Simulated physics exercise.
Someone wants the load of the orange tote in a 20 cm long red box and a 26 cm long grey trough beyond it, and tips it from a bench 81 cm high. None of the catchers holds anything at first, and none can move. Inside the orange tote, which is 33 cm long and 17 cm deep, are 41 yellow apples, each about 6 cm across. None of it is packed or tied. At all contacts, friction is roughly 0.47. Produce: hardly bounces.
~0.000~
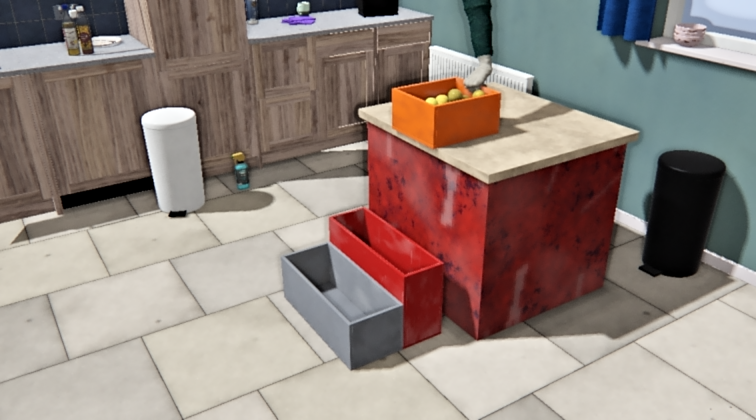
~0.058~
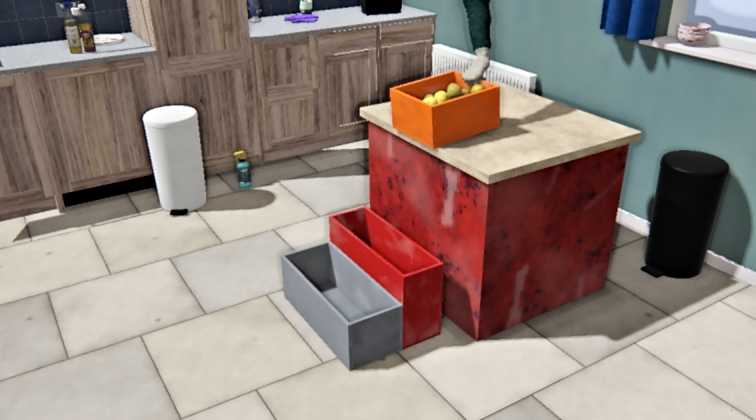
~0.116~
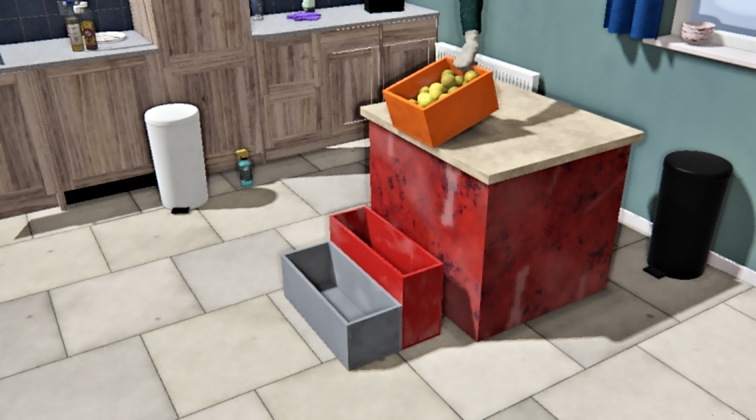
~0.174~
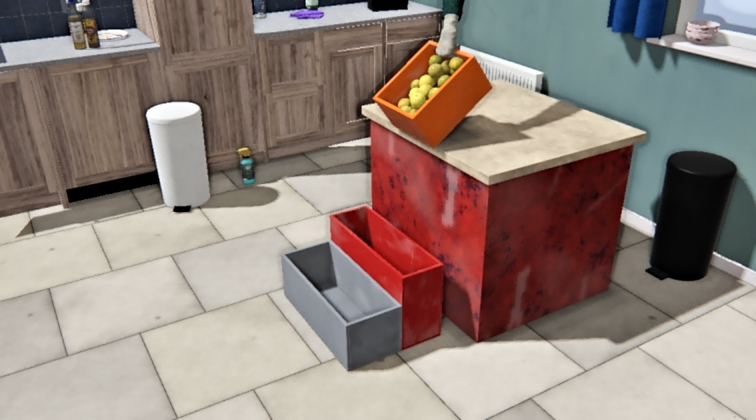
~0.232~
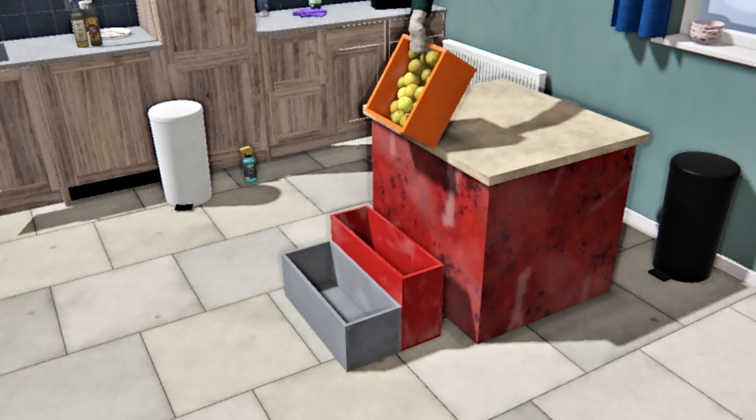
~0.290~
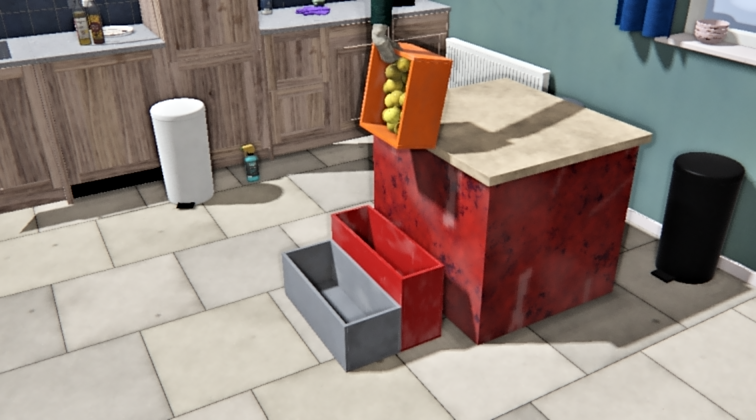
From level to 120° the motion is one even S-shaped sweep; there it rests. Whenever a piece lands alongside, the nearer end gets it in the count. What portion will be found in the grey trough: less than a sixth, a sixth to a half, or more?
Expect between one in six and one in two.
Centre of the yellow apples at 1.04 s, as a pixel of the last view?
(233, 351).
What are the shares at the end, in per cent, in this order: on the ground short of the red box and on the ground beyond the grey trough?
Roughly 0 and 65 per cent.
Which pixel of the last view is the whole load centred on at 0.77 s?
Centre: Approx. (274, 324).
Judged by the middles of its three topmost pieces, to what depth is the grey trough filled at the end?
7 cm or thereabouts.
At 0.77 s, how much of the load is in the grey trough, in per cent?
Estimate for then: Some 15 percent.
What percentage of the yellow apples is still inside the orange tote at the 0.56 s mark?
Around 10 in a hundred is still inside.
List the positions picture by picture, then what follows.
In the first picture (places track the rim corner closest to us here), orange tote (436, 106); grey trough (351, 323); tipped 0°; all still inside.
Orange tote (433, 106); tipped 5°, in the second picture.
Orange tote (425, 108); tipped 18°, in the third picture.
Orange tote (414, 116); tipped 36°, in the fourth picture.
Orange tote (403, 129); tipped 57°, in the fifth picture.
Orange tote (397, 145); grey trough (347, 325); tipped 78°; all still inside, in the sixth picture.
After 0.41 s, tilt 113°; 38 still in the orange tote and 3 in the air.
After 0.56 s, tilt 120°; 4 still in the orange tote and 37 in the air.
After 0.77 s, tilt 120°; 6 in the grey trough, 17 on the ground beyond the grey trough and 18 in the air.
Final count (at 1.04 s), 14 in the grey trough and 27 on the ground beyond the grey trough. Asked share, 14 of 41, 34 per cent.
